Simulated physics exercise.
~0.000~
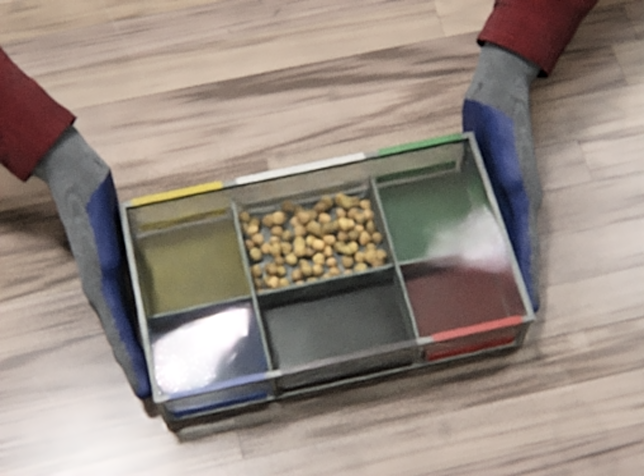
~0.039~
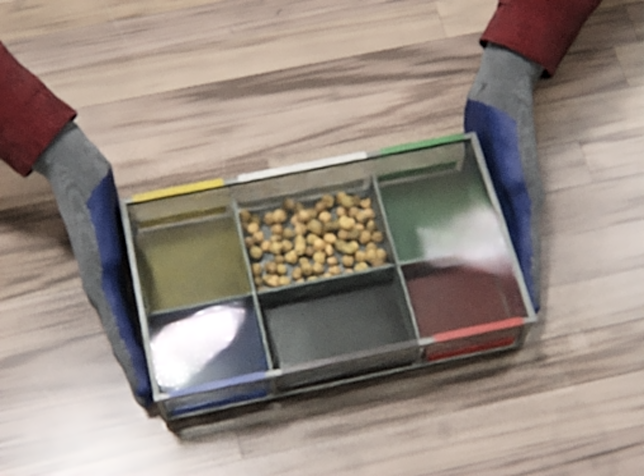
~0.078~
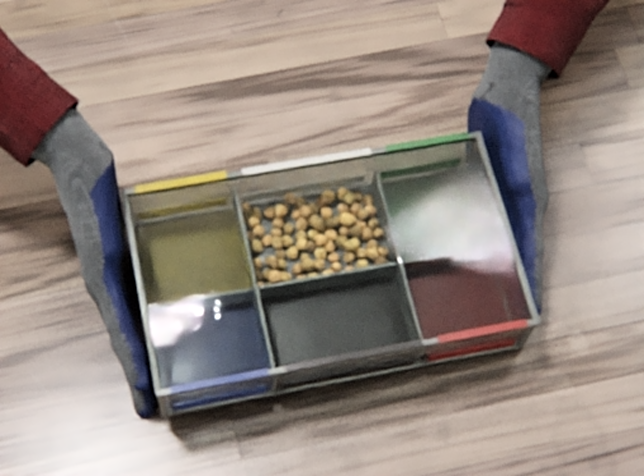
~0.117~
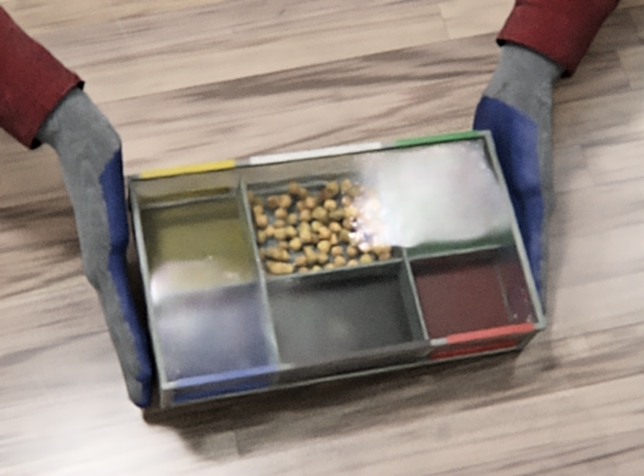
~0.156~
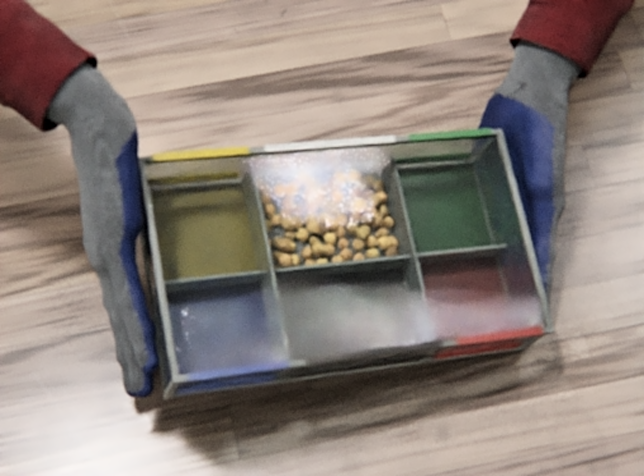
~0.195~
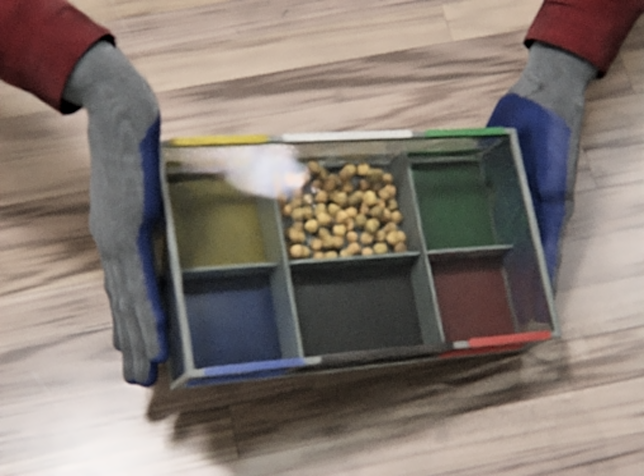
Two gloved hands held a clear-lidded box of coloured compartments above a wooden floor and slowly tilted it, shifting it slightly right, while the chickpeas stayed in the top middle section.
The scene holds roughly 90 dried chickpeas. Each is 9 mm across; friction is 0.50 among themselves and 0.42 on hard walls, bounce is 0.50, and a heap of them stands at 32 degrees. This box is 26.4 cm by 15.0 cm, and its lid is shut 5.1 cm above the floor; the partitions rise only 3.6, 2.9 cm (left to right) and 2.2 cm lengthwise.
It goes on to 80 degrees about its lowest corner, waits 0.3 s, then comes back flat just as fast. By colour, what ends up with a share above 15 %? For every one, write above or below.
Red above, blue below, green below, yellow below, white above, black below.
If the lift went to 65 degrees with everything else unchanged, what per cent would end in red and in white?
With that change, red ends at 10 percent while white ends at 90 percent.
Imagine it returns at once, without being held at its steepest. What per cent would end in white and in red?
That would leave white with 35 percent and red with 55 percent.
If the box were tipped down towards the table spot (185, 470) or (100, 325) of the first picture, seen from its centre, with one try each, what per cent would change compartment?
Roughly 65 per cent on the first try and 25 per cent on the second.
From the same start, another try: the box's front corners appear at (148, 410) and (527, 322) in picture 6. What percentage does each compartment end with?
By the end, red has 0%, blue has 20%, green has 0%, yellow has 0%, white has 55% and black has 25%.
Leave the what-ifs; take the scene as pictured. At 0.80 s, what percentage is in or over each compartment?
Shares - red: 45, blue: 0, green: 5, yellow: 0, white: 40, black: 5.
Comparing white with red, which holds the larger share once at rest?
The red compartment ends up with more.
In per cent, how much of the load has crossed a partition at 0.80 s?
Value: Close to 60 %.
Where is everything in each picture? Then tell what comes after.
The first picture shows box tilt 0 degrees, front corners at (160, 397) and (528, 316); white 100 %.
The second picture shows box tilt 1 degrees, front corners at (160, 395) and (529, 318).
The third picture shows box tilt 4 degrees, front corners at (161, 391) and (533, 320), lowest corner right front.
The fourth picture shows box tilt 9 degrees, front corners at (167, 384) and (539, 324), lowest corner right front.
The fifth picture shows box tilt 15 degrees, front corners at (178, 376) and (547, 328), lowest corner right front.
The sixth picture shows box tilt 21 degrees, front corners at (193, 371) and (554, 332), lowest corner right front; white 100 %. Its pace works out near 160 degrees a second.
Then, at 0.80 s, tilt 80 degrees; red 45 %, green 5 %, white 40 %, black 5 %.
After 1.21 s, tilt 44 degrees; red 65 %, white 30 %, black 5 %.
Then, at 1.70 s, tilt 0 degrees; red 65 %, white 30 %, black 5 %.
In the end, at 2.1 s, red 65 %, blue 0 %, green 0 %, yellow 0 %, white 30 %, black 5 %.
